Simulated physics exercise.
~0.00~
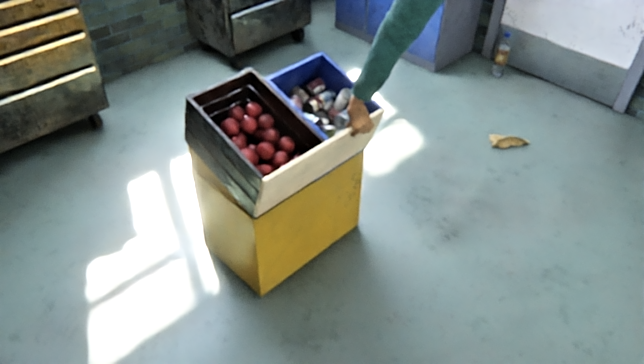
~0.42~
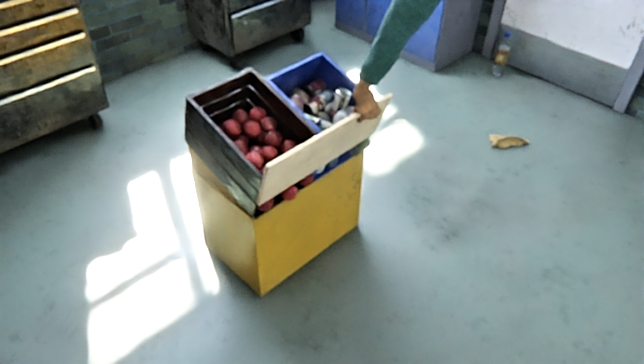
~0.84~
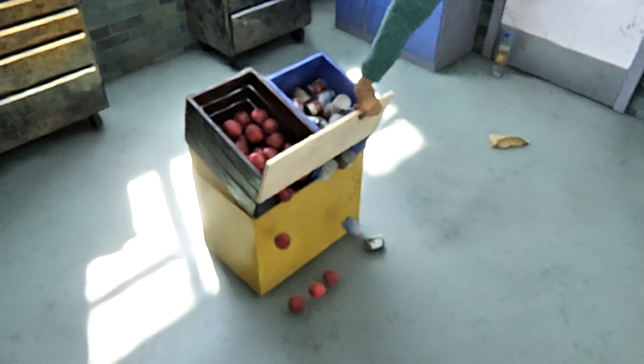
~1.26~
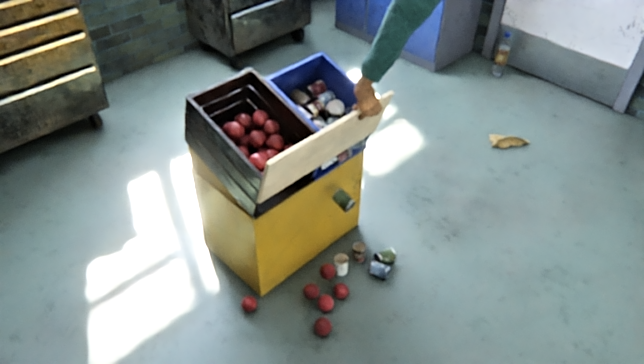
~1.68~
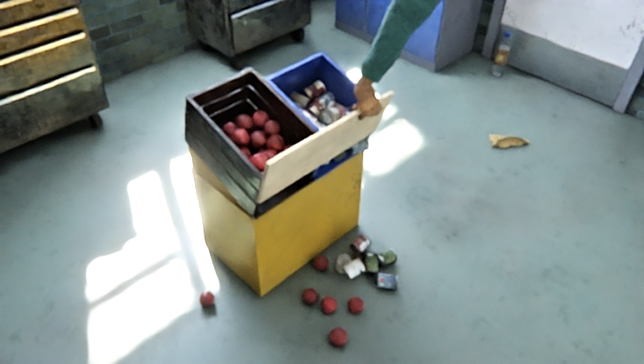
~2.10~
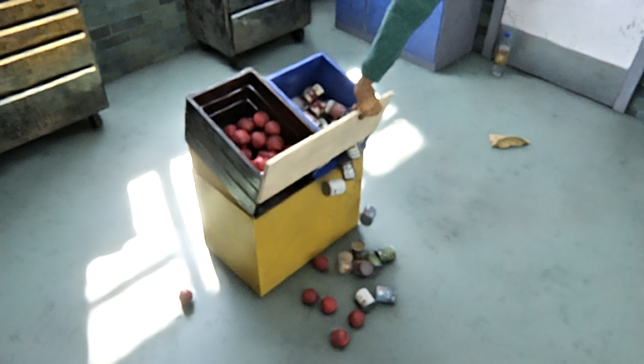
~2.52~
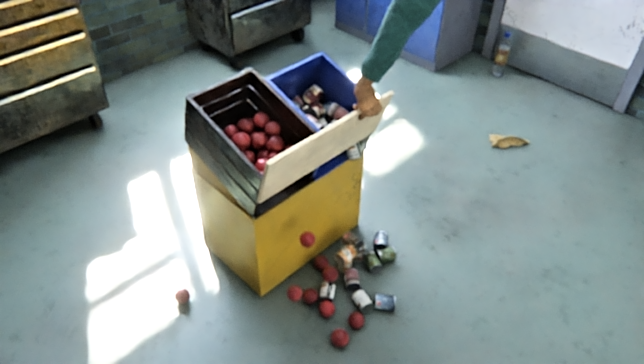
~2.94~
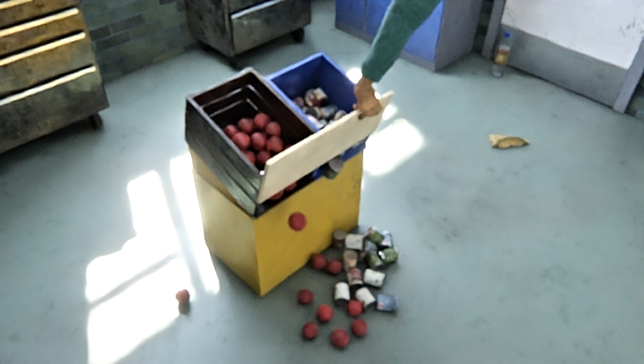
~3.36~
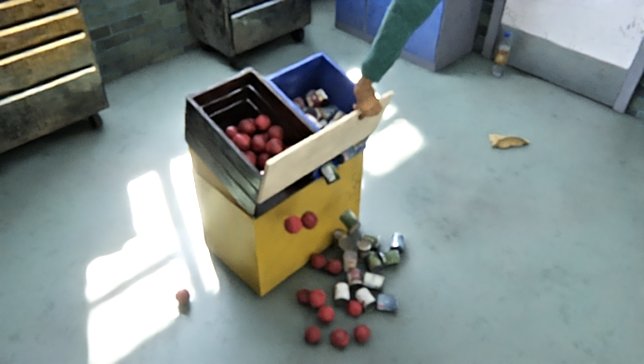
A sliding gate is drawn up slightly by a hand at the front of a blue bin of small tins and a dark-sided bin of red apples, then held there as tins and apples drop out and gather on the floor, with many still left in both bins.
